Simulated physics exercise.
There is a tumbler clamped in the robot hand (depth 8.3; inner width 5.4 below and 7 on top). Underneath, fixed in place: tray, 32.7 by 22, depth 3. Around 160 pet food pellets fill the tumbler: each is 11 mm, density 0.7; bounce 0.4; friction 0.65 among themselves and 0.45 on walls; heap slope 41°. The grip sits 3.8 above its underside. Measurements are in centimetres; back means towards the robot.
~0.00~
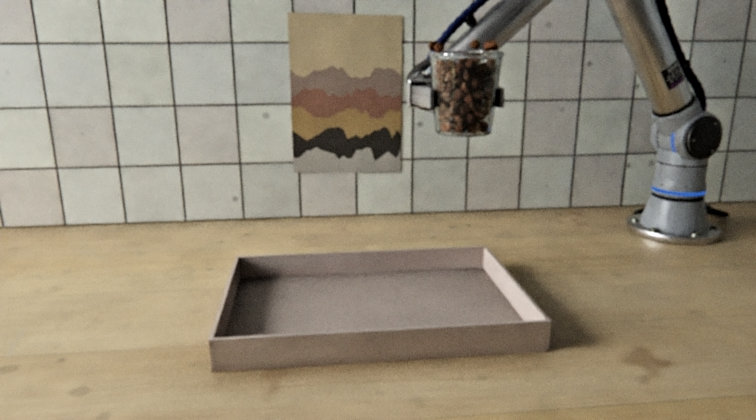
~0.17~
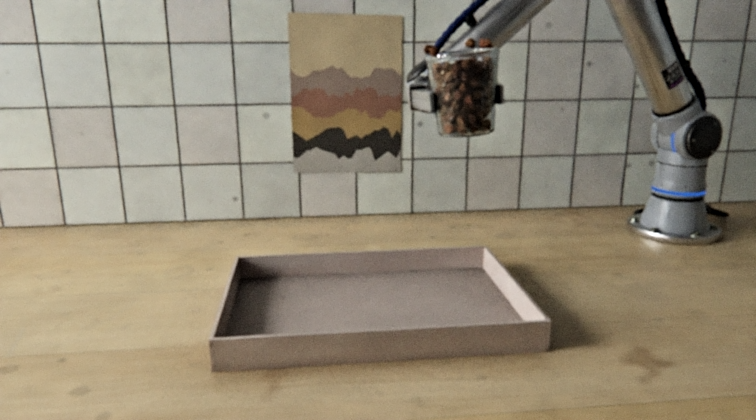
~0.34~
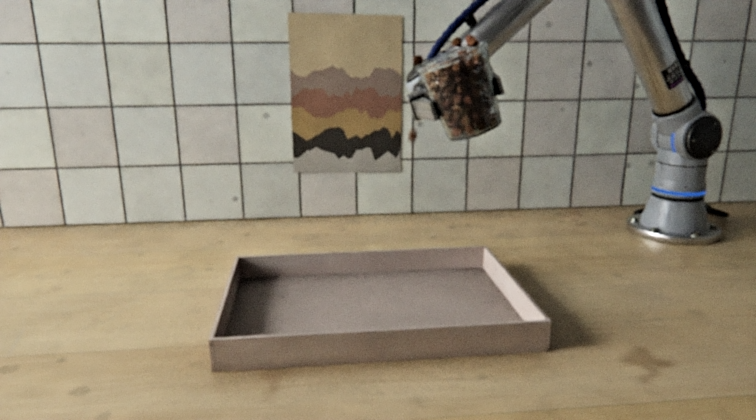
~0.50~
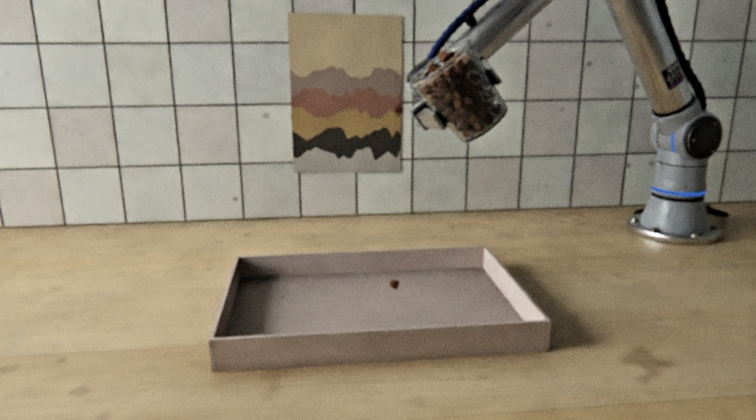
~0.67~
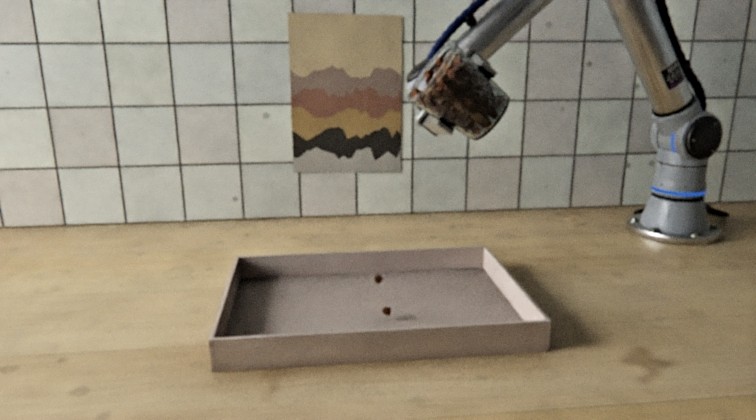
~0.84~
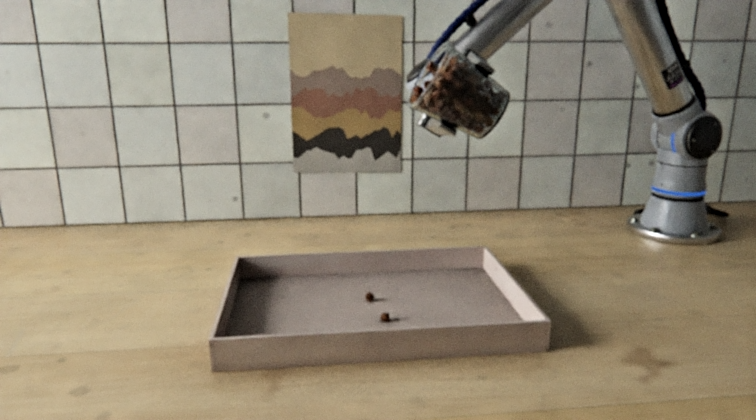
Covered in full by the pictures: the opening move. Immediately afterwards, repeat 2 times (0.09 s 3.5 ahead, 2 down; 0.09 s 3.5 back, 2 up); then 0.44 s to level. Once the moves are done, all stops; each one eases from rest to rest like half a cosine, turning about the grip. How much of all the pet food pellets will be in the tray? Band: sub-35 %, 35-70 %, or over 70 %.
Band: Sub-35 %.
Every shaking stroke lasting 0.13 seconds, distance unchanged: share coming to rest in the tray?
10 %.
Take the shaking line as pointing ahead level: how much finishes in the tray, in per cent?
It comes to around 40 percent.
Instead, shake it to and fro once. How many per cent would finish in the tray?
In that case, some 15 per cent.
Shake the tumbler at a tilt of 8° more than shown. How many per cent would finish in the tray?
Then something close to 30 in a hundred.
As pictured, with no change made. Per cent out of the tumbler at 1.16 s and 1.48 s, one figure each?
In turn: 15 %, then 20 %.
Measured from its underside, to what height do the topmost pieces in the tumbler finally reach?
Height at rest: Approx. 8.5 cm.
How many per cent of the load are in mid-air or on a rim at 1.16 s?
Reading at that time: Some 7 per cent.
By 1.16 s, tilted 59° forward, highest piece 27 above the table; 142 in the tumbler, 9 in the tray, 12 in flight or on a rim.
By 1.48 s, tilted 17° forward, highest piece 28 above the table; 133 in the tumbler, 30 in the tray.
By 1.84 s, level, highest piece 29 above the table; 133 in the tumbler, 30 in the tray.
By 2.89 s, level, highest piece 29 above the table; 133 in the tumbler, 30 in the tray.
Final count, 133 in the tumbler, 30 in the tray. That is 18 % in the tray.
